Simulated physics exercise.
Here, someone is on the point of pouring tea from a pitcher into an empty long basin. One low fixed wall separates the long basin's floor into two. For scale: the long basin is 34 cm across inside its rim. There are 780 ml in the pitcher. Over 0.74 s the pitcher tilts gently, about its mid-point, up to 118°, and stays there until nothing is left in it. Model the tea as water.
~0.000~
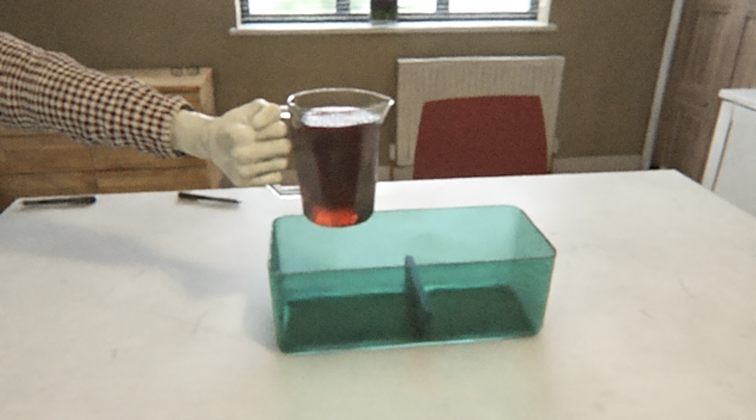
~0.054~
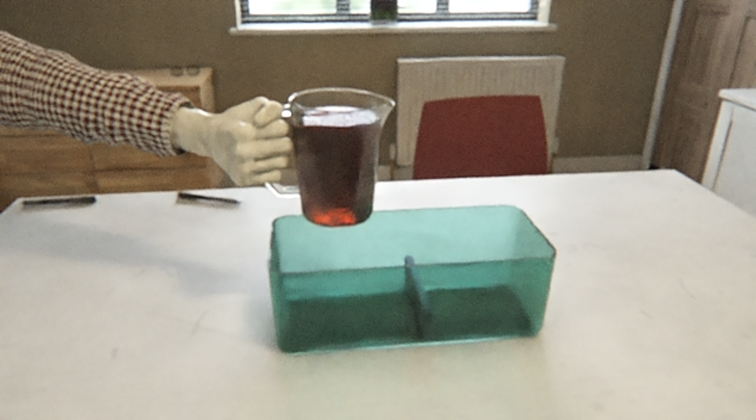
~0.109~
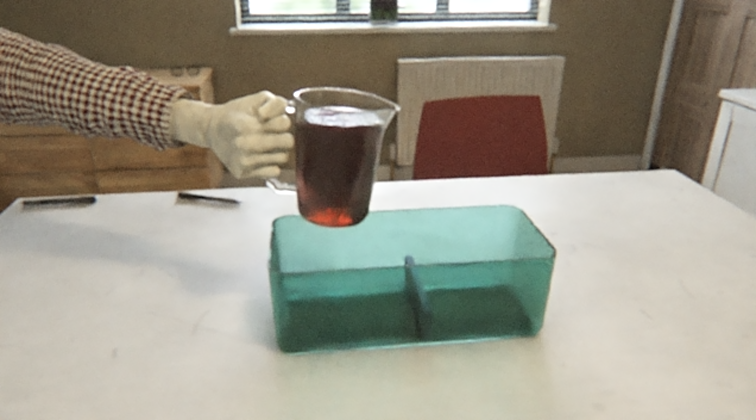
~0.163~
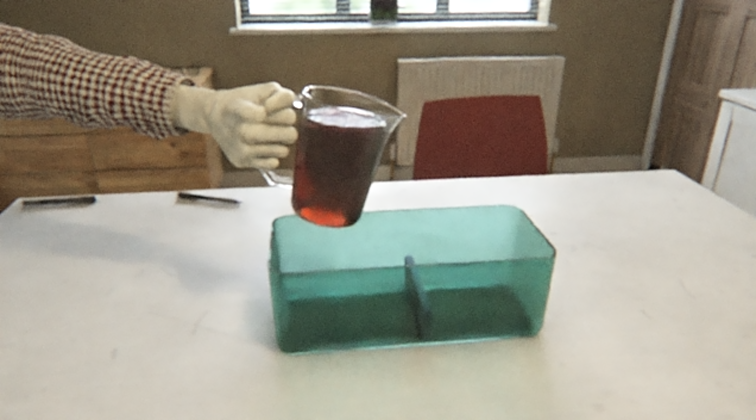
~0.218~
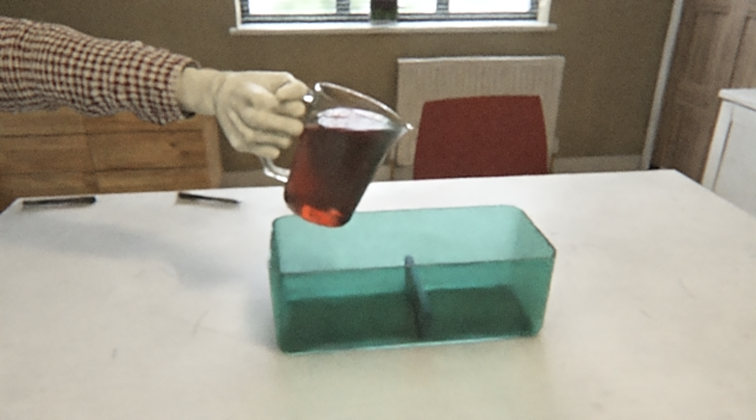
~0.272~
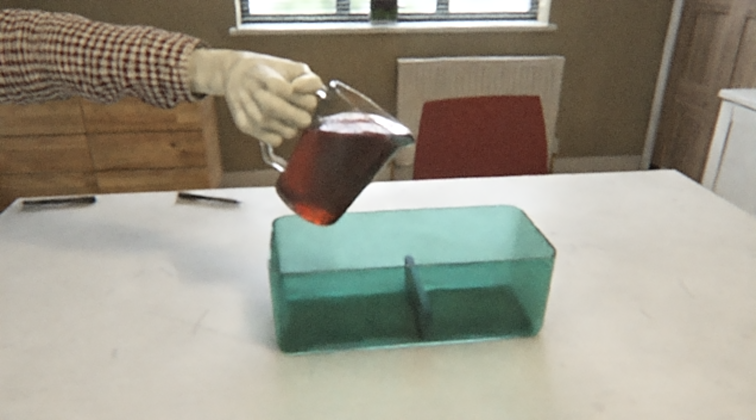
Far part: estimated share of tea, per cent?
72 per cent.
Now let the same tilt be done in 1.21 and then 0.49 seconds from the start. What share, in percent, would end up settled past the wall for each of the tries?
The first try gives around 85 percent, the second around 60 percent.
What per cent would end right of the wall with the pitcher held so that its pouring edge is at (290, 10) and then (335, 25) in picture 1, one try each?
The first try gives 5 percent and the second 20 percent.
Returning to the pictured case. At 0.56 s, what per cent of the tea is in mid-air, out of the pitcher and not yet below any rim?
18 %.
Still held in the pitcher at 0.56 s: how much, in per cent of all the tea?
Remaining: Near 56 % of the total.
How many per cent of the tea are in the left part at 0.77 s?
That share comes to around 22 in a hundred.
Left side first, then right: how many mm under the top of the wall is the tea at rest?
Left 38 mm, right 20 mm.
By 0.56 s the tilt is 102° and 55 per cent is still to pour, 0 is left of the wall and 27 right of it.
By 0.77 s the tilt is 118° and 8 per cent is still to pour, 21 is left of the wall and 66 right of it.
By 1.00 s the tilt is 118° and 0 per cent is still to pour, 27 is left of the wall and 72 right of it.
By 1.24 s the tilt is 118° and 0 per cent is still to pour, 27 is left of the wall and 72 right of it.
At rest 27 per cent lies left of the wall, 72 right of it and 1 outside.
